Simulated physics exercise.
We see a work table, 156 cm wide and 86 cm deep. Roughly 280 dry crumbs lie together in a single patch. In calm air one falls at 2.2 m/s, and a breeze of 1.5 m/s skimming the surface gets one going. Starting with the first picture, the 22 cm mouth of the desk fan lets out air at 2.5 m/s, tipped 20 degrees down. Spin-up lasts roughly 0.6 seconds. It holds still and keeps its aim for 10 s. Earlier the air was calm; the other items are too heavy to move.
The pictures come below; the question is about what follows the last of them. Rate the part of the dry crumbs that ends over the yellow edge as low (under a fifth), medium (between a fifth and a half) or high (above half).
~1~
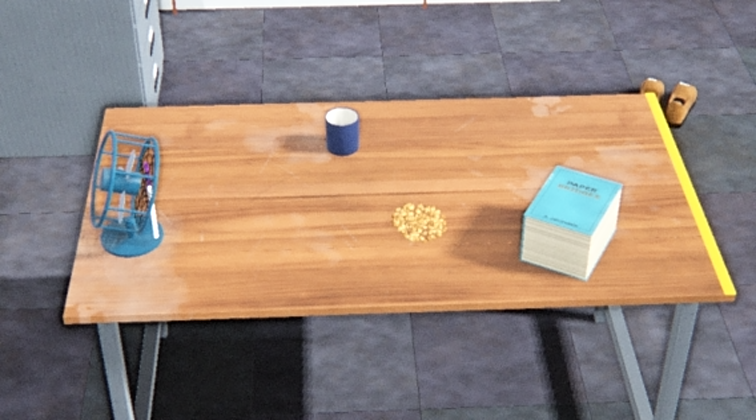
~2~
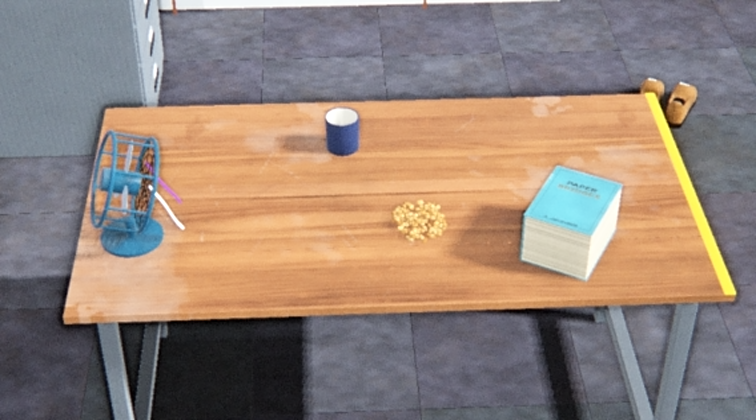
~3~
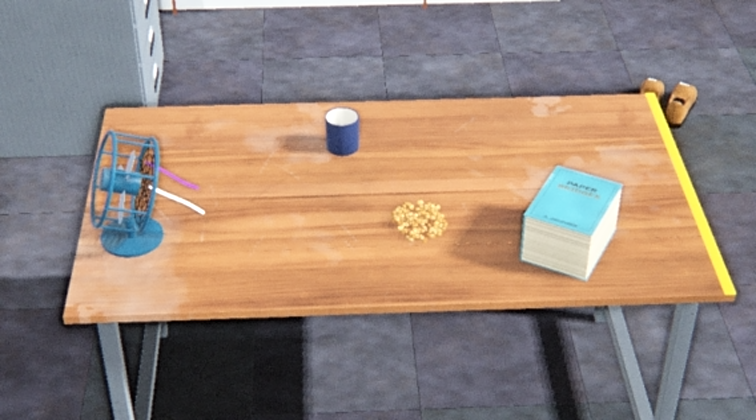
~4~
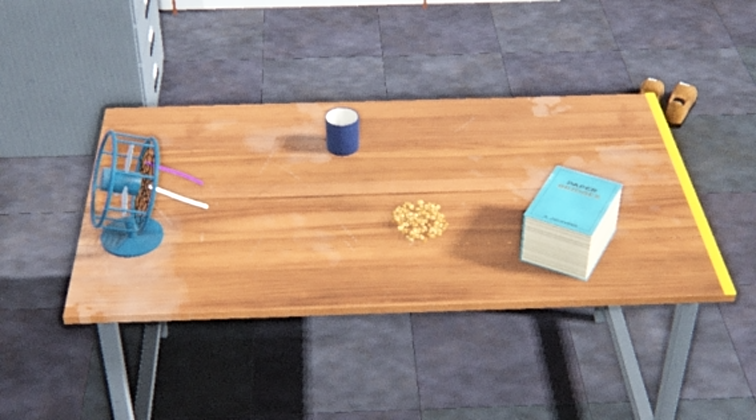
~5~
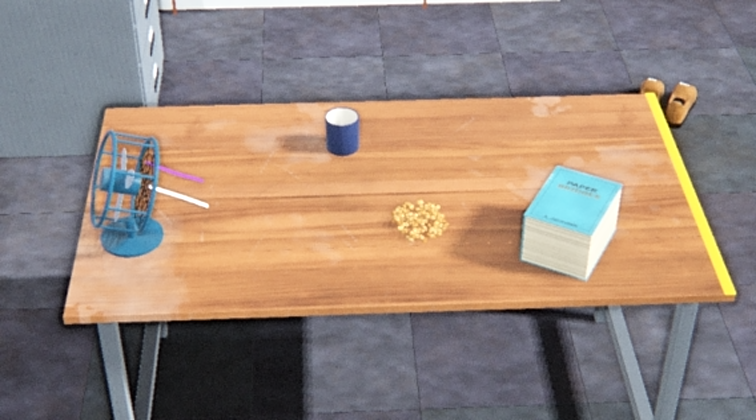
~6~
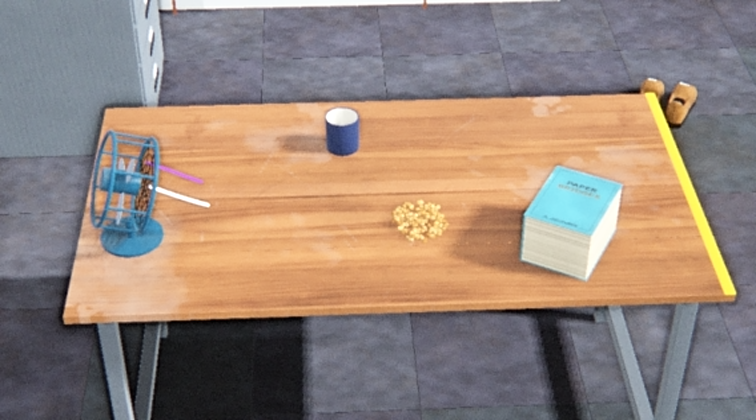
High.
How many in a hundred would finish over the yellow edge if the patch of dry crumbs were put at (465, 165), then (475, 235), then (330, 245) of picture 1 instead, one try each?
In turn about 90 %, 30 %, 5 %.
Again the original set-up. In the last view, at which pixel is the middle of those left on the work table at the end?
Look near pixel (533, 230) of the last view.
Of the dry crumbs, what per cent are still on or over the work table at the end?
About 40 per cent.
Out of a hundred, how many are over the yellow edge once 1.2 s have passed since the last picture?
I'd say near 40 per cent by then.
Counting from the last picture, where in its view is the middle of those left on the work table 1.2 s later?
Their middle sits roughly at (539, 228) in the last view.
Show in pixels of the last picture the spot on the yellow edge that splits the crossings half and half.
Midpoint of crossings, approx. (692, 186).
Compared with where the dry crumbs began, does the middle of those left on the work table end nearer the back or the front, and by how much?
The middle ends up nearer the front end, around 5 cm off.
Then, 1.2 s after the last picture the count stands so, 43 % are over the yellow edge; the middle of those still in play is near (539, 228).
Then, 2.4 s after the last picture the count stands so, 52 % are over the yellow edge; the middle of those still in play is near (540, 231).
Then, 4.7 s after the last picture the count stands so, 59 % are over the yellow edge; the middle of those still in play is near (533, 230).
Then, 9.2 s after the last picture, at the end, 61 % are over the yellow edge; the middle of those still in play is near (533, 230).
